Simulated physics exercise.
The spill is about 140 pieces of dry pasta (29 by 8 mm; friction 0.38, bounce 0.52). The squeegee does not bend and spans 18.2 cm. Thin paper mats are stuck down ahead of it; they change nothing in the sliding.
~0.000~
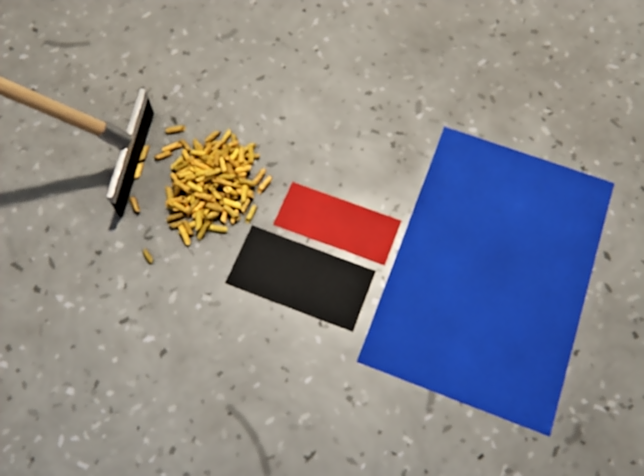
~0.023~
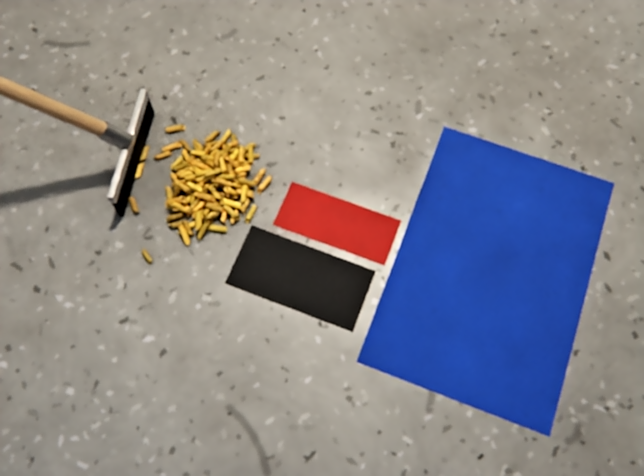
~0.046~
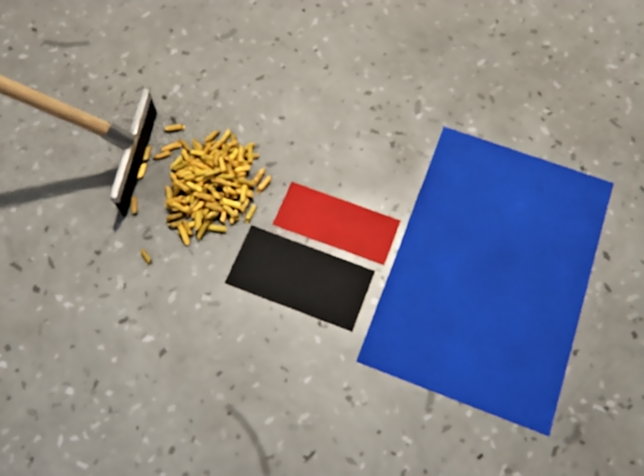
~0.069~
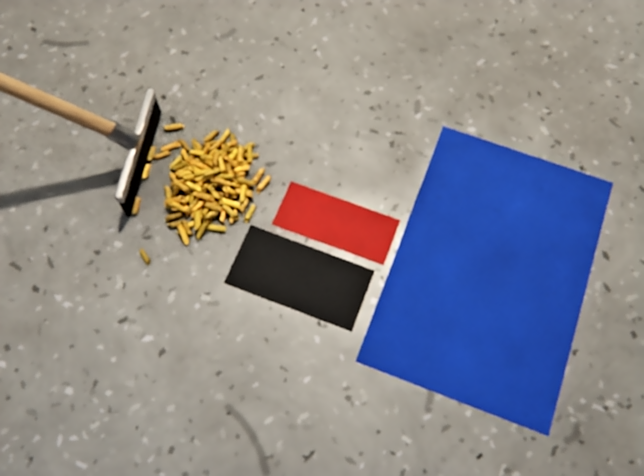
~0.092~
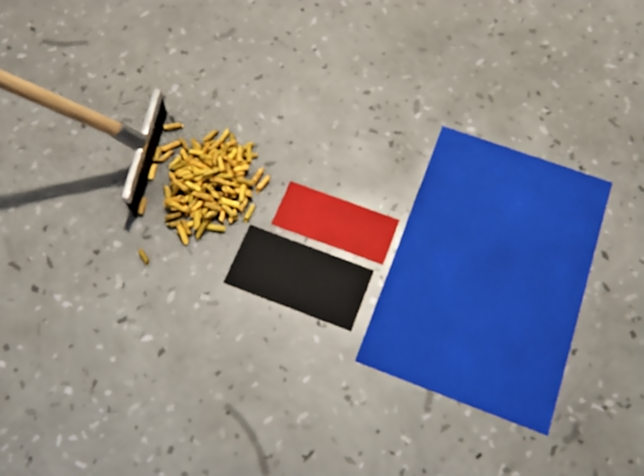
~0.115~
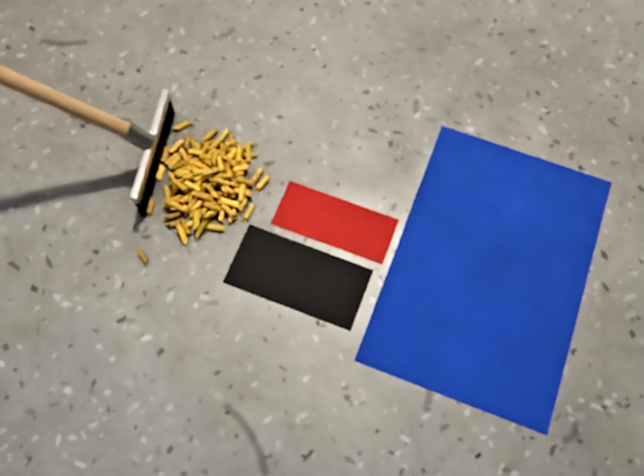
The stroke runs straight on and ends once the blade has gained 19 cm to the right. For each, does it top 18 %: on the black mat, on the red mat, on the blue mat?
On the black mat: No; on the red mat: Yes; on the blue mat: No.
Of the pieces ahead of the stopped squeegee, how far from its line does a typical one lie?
Roughly 6 cm.
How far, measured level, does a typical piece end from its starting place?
Roughly 16 cm.
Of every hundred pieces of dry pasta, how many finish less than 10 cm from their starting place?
Roughly 5 per cent.
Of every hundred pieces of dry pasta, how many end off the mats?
Roughly 65 per cent.
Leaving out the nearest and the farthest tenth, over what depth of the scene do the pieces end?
Some 18 cm.
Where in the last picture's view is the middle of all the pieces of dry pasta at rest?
At about (299, 190).
After 0.30 s, squeegee 14 cm from its start, spill 17 cm wide; off the mats 100 %.
Then, at 0.49 s, squeegee 20 cm from its start, spill 21 cm wide; black mat 10 %, red mat 30 %, off the mats 60 %.
Then, at 0.65 s, squeegee 20 cm from its start, spill 21 cm wide; black mat 10 %, red mat 30 %, off the mats 65 %.
At rest (1.9 s), black mat 10 %, red mat 30 %, blue mat 0 %, off the mats 65 %.
